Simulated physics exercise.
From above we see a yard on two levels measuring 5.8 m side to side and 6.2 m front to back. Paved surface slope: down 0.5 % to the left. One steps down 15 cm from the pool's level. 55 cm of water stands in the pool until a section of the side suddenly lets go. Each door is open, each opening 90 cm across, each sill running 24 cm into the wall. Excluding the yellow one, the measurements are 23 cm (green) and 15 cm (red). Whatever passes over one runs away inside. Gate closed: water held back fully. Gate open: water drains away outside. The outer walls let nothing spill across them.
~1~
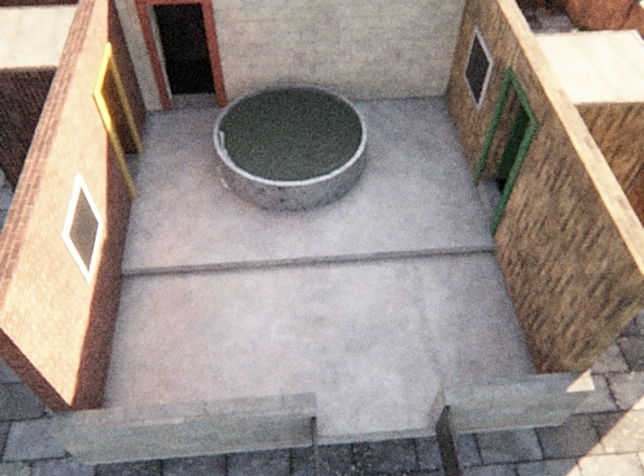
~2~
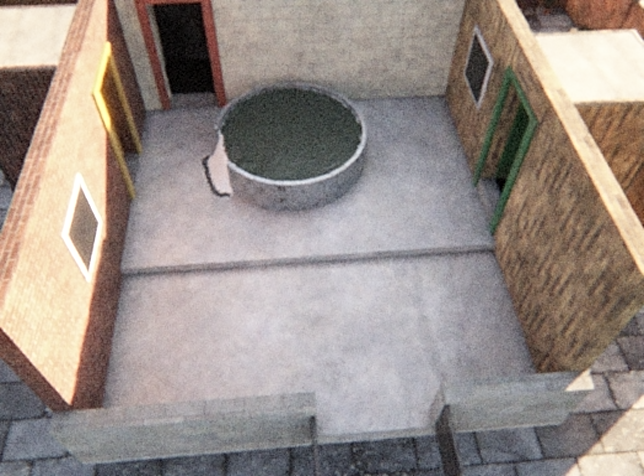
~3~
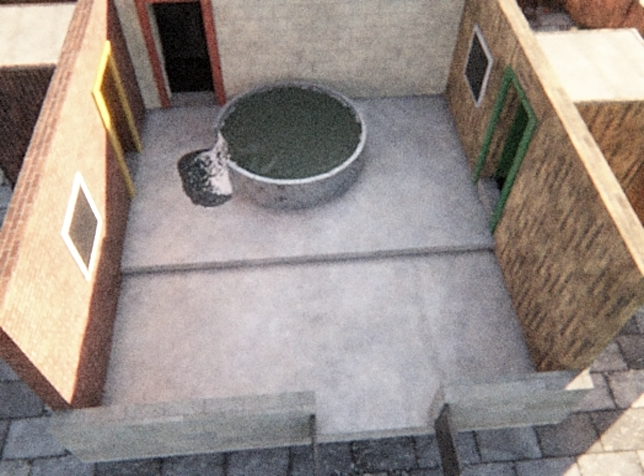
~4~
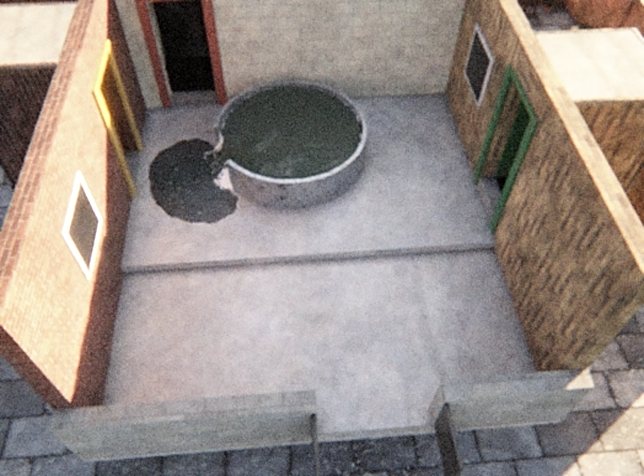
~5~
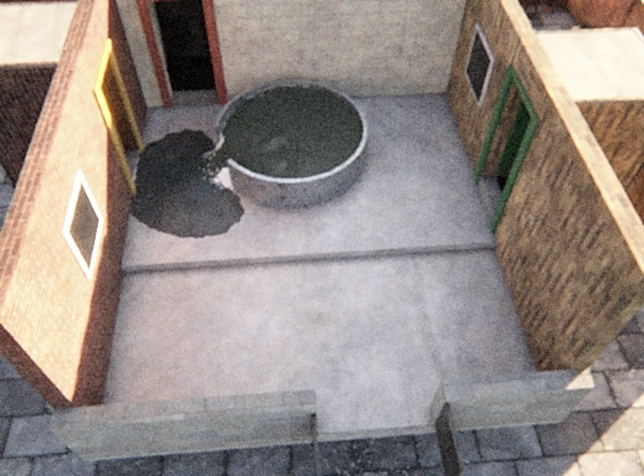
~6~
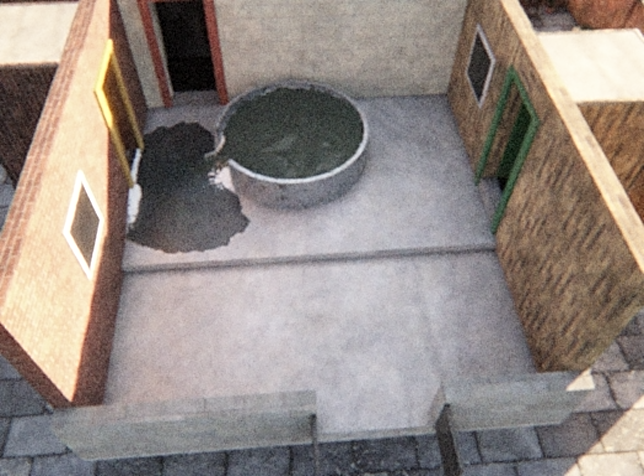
In a walled yard with a round pool, water burst through a gap in the pool's left side, then spread in a dark patch across the upper paving and reached the yellow door.
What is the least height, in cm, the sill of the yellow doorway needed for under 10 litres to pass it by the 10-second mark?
About 29 cm.
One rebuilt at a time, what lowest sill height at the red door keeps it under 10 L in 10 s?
The red one would have to be about 5.5 cm high.
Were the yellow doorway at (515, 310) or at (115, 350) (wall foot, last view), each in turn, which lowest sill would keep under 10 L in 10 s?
You'd want about 8.0 cm there first, then about 11.0 cm.
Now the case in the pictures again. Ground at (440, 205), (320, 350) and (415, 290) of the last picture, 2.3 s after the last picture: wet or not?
Those three come out bone-dry, bone-dry and bone-dry, in that order.
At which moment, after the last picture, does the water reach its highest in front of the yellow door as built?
At roughly 2.6 s.
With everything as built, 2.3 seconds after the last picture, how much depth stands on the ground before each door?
Green 0, red 6, yellow 20 cm.
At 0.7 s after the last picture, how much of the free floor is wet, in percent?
15 %.
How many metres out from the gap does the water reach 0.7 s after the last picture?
About 3.4 metres out.
Then, 0.7 s after the last picture water covers 15 % of the floor, deepest (30 cm) near (135, 193); 17 cm at the yellow door, 76 litres in over its 7 cm sill.
Then, 2.3 s after the last picture water covers 30 % of the floor, deepest (26 cm) near (102, 418); 20 cm at the yellow door, 295 litres in over its 7 cm sill.
Then, 9.3 s after the last picture water covers 75 % of the floor, deepest (14 cm) near (137, 178); 12 cm at the yellow door, 594 litres in over its 7 cm sill.
At the yellow door as built, the water peaked near 21 cm, 2.5 s after the last picture.
Run again over the same 10 s with other heights there, 37 litres in over 24.5 cm, 1 litre over 33 cm. The limit of 10 litres is kept from about 29 cm up.
